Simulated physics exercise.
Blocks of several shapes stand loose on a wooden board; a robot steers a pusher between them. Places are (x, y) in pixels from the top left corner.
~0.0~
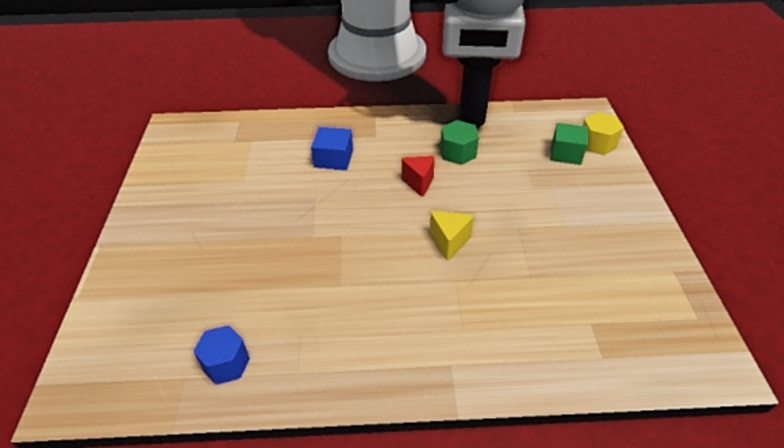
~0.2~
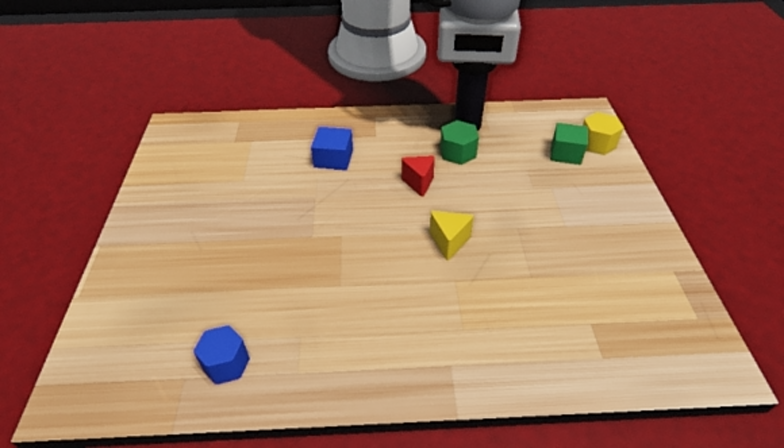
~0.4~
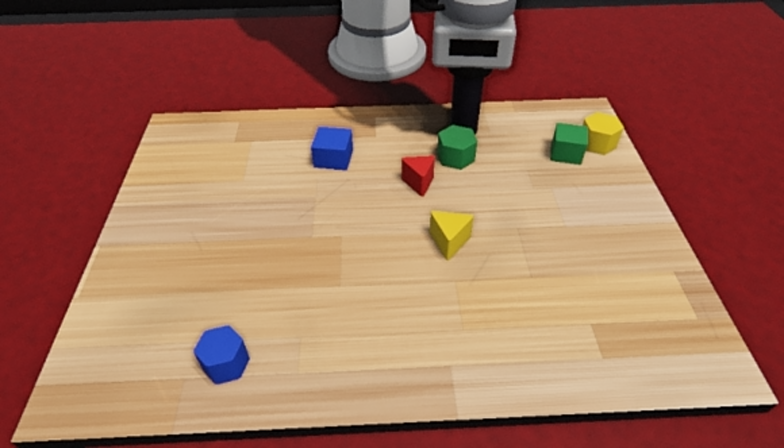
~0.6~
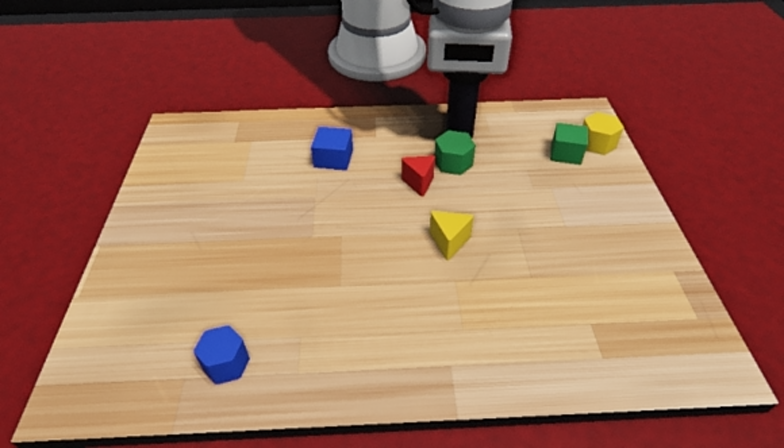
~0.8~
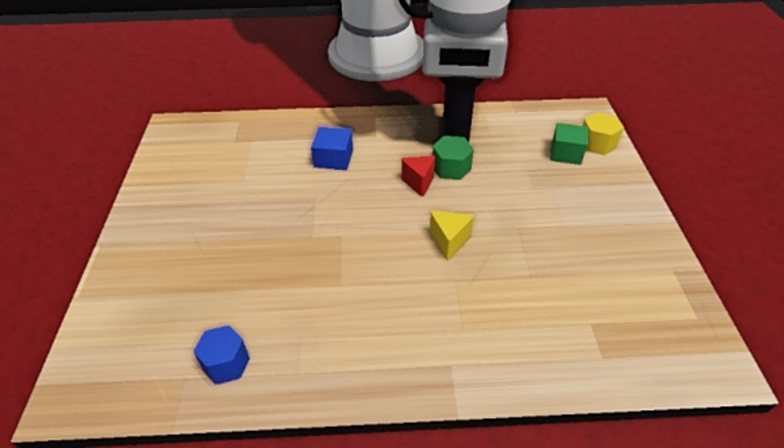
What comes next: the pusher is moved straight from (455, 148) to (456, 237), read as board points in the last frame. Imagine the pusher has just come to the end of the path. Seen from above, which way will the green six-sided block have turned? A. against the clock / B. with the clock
B (with the clock)
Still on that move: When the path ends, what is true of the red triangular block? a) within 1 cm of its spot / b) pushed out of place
That would be b.
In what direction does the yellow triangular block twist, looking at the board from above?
Rotates counter-clockwise.
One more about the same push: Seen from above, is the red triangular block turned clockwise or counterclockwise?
It makes a clockwise turn.
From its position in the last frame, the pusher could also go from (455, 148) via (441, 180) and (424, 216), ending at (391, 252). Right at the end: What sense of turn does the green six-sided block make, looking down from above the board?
Answer: Anticlockwise.
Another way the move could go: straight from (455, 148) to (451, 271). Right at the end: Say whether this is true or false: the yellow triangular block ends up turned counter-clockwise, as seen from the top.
Answer: True.
The first path, step by step. One third of the way, pusher (457, 168); red triangular block (409, 169), turned 40° clockwise; green six-sided block (449, 175), turned 15° clockwise.
Two thirds of the way, pusher (457, 197); red triangular block (409, 169), turned 40° clockwise; yellow triangular block (450, 229), turned 25° anticlockwise; green six-sided block (441, 205), turned 35° clockwise.
At the end, pusher (456, 230); red triangular block (409, 169), turned 40° clockwise; yellow triangular block (449, 258), turned 35° anticlockwise; green six-sided block (428, 233), turned 55° clockwise.
